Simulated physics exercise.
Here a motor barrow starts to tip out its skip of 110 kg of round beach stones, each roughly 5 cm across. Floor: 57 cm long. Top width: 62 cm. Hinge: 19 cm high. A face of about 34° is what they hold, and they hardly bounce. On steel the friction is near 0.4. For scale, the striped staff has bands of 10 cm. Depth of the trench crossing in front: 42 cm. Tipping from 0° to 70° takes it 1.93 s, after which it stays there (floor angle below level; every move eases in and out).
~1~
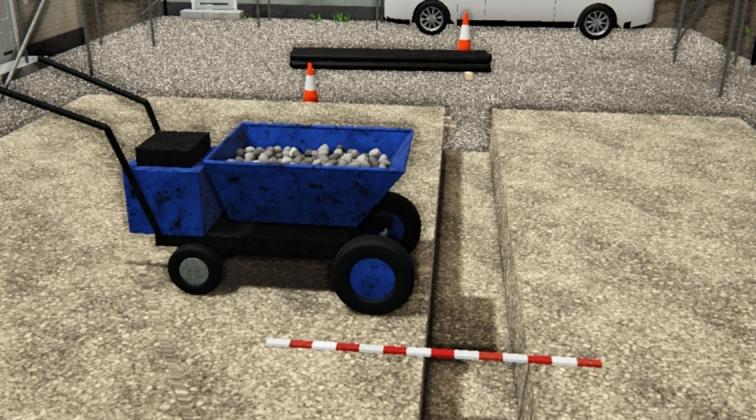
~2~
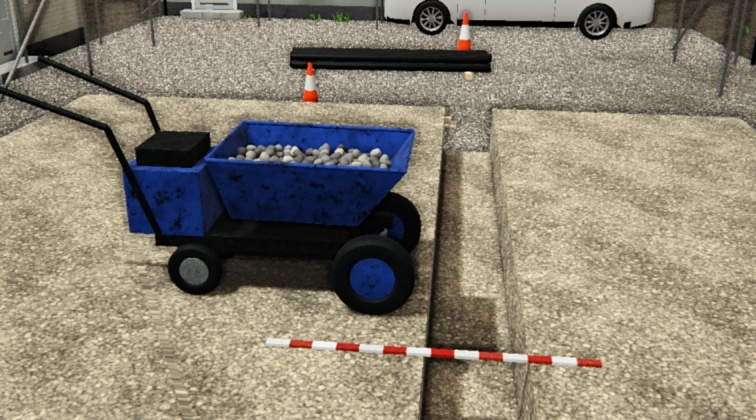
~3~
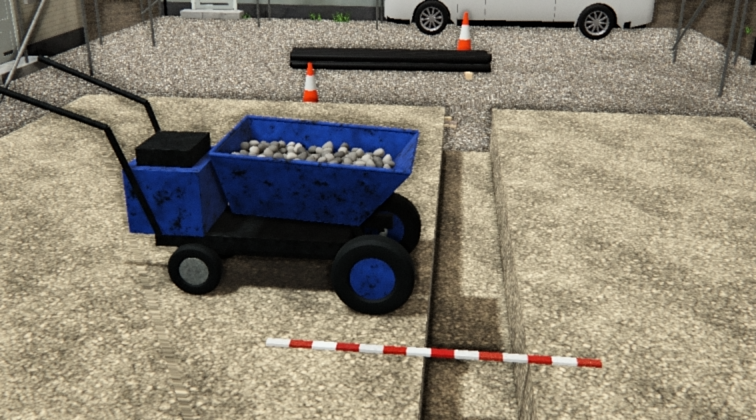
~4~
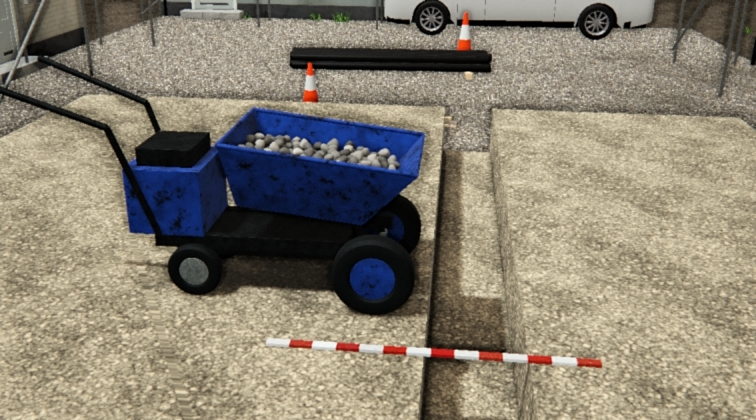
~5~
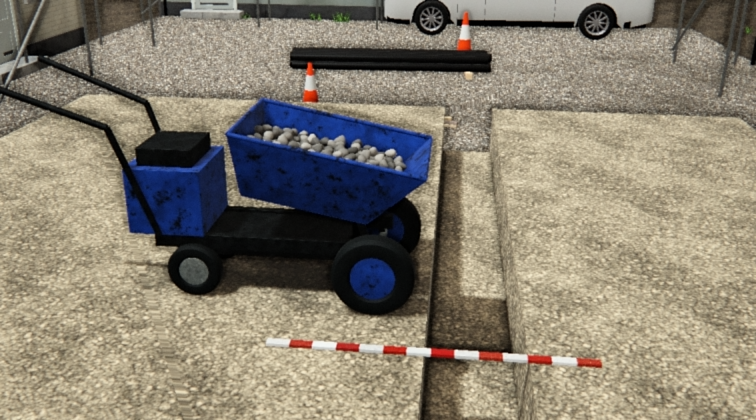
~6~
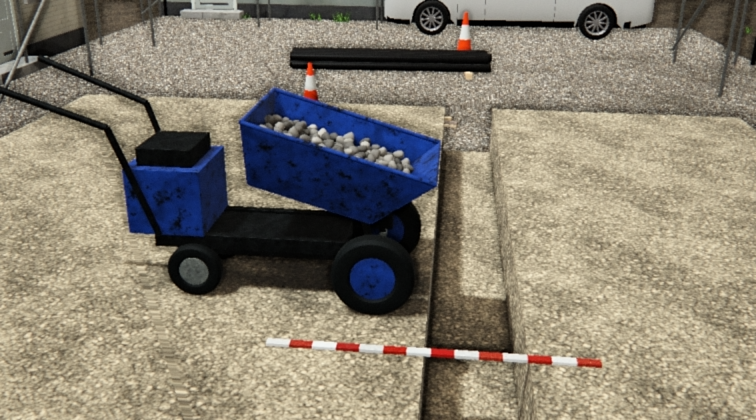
In a gravelly yard beside a narrow trench, a blue motor barrow stood still while its skip of round stones slowly tilted, the back end rising and the front lip dipping slightly toward the right.
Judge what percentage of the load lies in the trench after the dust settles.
About 46 %.
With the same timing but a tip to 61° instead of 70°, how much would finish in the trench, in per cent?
Roughly 55% would end there.
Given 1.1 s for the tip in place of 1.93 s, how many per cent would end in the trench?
Estimate: About 35 %.
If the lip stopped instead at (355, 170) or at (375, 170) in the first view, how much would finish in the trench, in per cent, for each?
Roughly 95 in a hundred from the first, 80 in a hundred from the second.
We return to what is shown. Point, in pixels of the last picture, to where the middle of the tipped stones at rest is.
The resting stones are centred at roughly (533, 291).
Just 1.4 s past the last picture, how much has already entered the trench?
Roughly 20 percent of the load.
Then, 0.9 s after the last picture the floor is at 59°, 99 % in the skip, 1 % in the trench; the foremost stones are at (507, 237).
Then, 1.4 s after the last picture the floor is at 70°, 38 % in the skip, 19 % in the trench, 43 % past the trench; the foremost stones are at (636, 293).
Then, 1.8 s after the last picture the floor is at 70°, 15 % in the skip, 31 % in the trench, 55 % past the trench; the foremost stones are at (700, 298).
Then, 3.7 s after the last picture the floor is at 70°, 0 % in the skip, 46 % in the trench, 54 % past the trench; the foremost stones are at (727, 306).
